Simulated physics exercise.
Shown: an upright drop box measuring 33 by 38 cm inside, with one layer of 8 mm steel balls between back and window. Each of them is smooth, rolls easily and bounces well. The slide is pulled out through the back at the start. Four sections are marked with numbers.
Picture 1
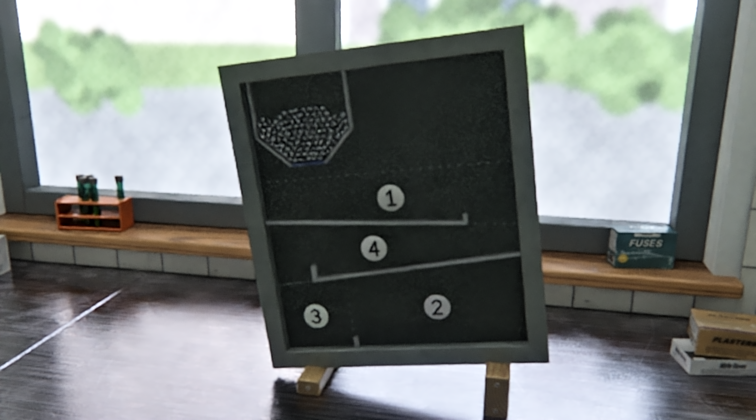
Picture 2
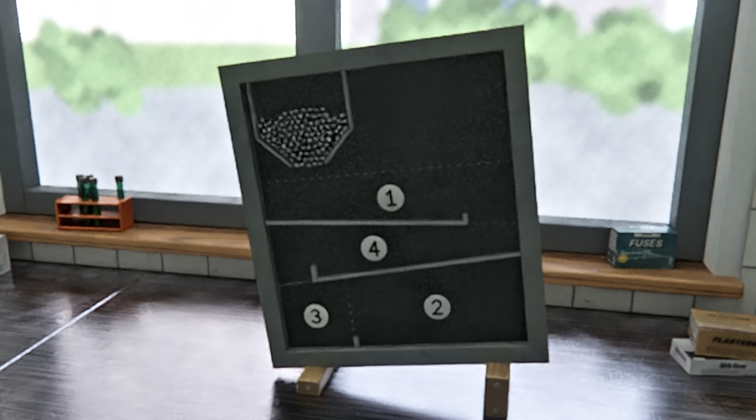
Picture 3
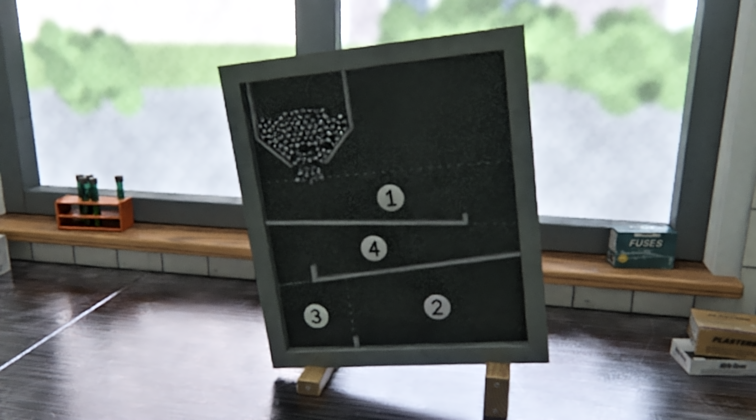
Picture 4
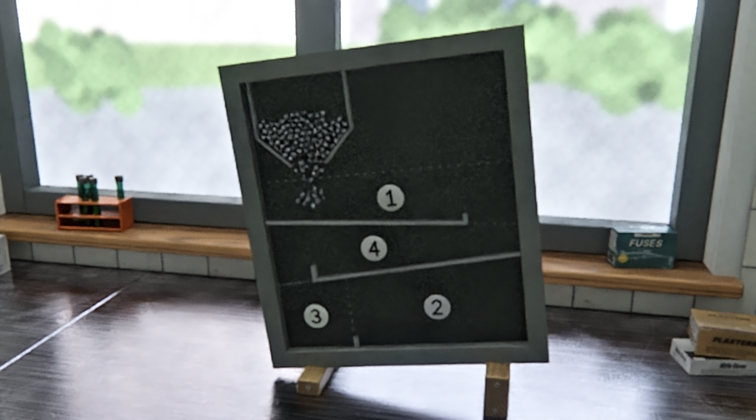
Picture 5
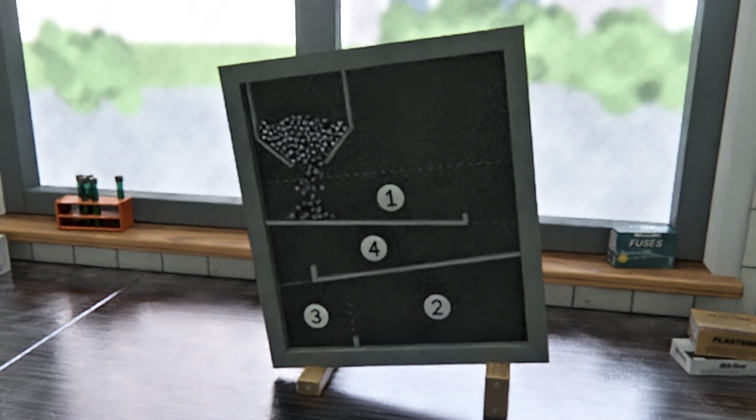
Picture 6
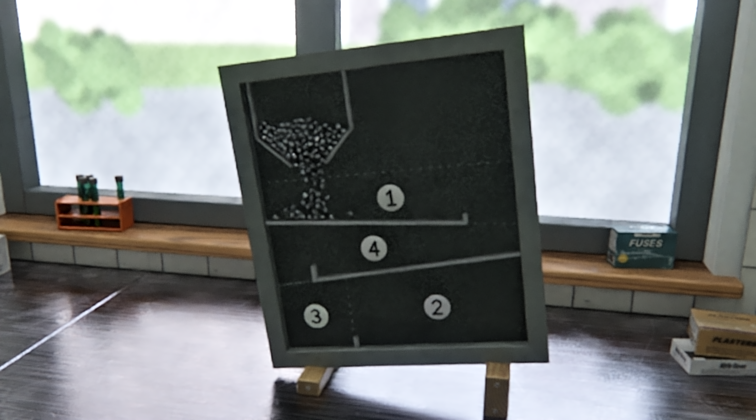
Small silvery balls drop from the narrow bottom of a funnel-shaped holder at the upper left of a dark, grey-framed upright box, first a few, then a steady stream that lands on the shelf below and spreads. The box leans anticlockwise on wooden feet, with numbered white discs among pale ledges. A fixed front view shows a dark tabletop before a window, orange rack left, teal fuses box right.
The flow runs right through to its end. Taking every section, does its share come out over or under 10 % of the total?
Section 1: Over; section 2: Under; section 3: Under; section 4: Under.
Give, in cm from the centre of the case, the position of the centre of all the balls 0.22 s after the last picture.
Roughly 9 cm to the left and 2 cm up.
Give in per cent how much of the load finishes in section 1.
Roughly 100 percent of the load.
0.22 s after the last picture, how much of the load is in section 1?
The share there is near 80 %.
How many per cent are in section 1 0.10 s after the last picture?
It works out at about 50 percent.
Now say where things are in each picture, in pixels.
The first picture shows tilted 8° anticlockwise; about 110 balls; balls' middle (301, 131); no. 1 (391, 198), no. 2 (437, 307), no. 3 (316, 316), no. 4 (374, 248); slide (289, 165) to (329, 162).
The second picture shows balls' middle (307, 134); 5 out, lowest ball (297, 165).
The third picture shows balls' middle (306, 138); 11 out, lowest ball (311, 182).
The fourth picture shows balls' middle (307, 145); 19 out, lowest ball (314, 206).
The fifth picture shows balls' middle (308, 150); 27 out, lowest ball (303, 218).
The sixth picture shows balls' middle (302, 158); 35 out, lowest ball (276, 216); wall ends (465, 215), (313, 266), (356, 338), (248, 80) to (292, 165), (326, 162) to (343, 68).
Then, 0.10 s after the last picture, the balls' middle is 11 cm left of and 4 cm above the centre; no. 1, 50 %.
Then, 0.22 s after the last picture, the balls' middle is 9 cm left of and 2 cm above the centre; no. 1, 80 %.
Then, 0.45 s after the last picture, the balls' middle is 7 cm left of and level with the centre; no. 1, 100 %.
All still 1.4 s after it, no. 1, 100 %, no. 2, 0 %, no. 3, 0 %, no. 4, 0 %.
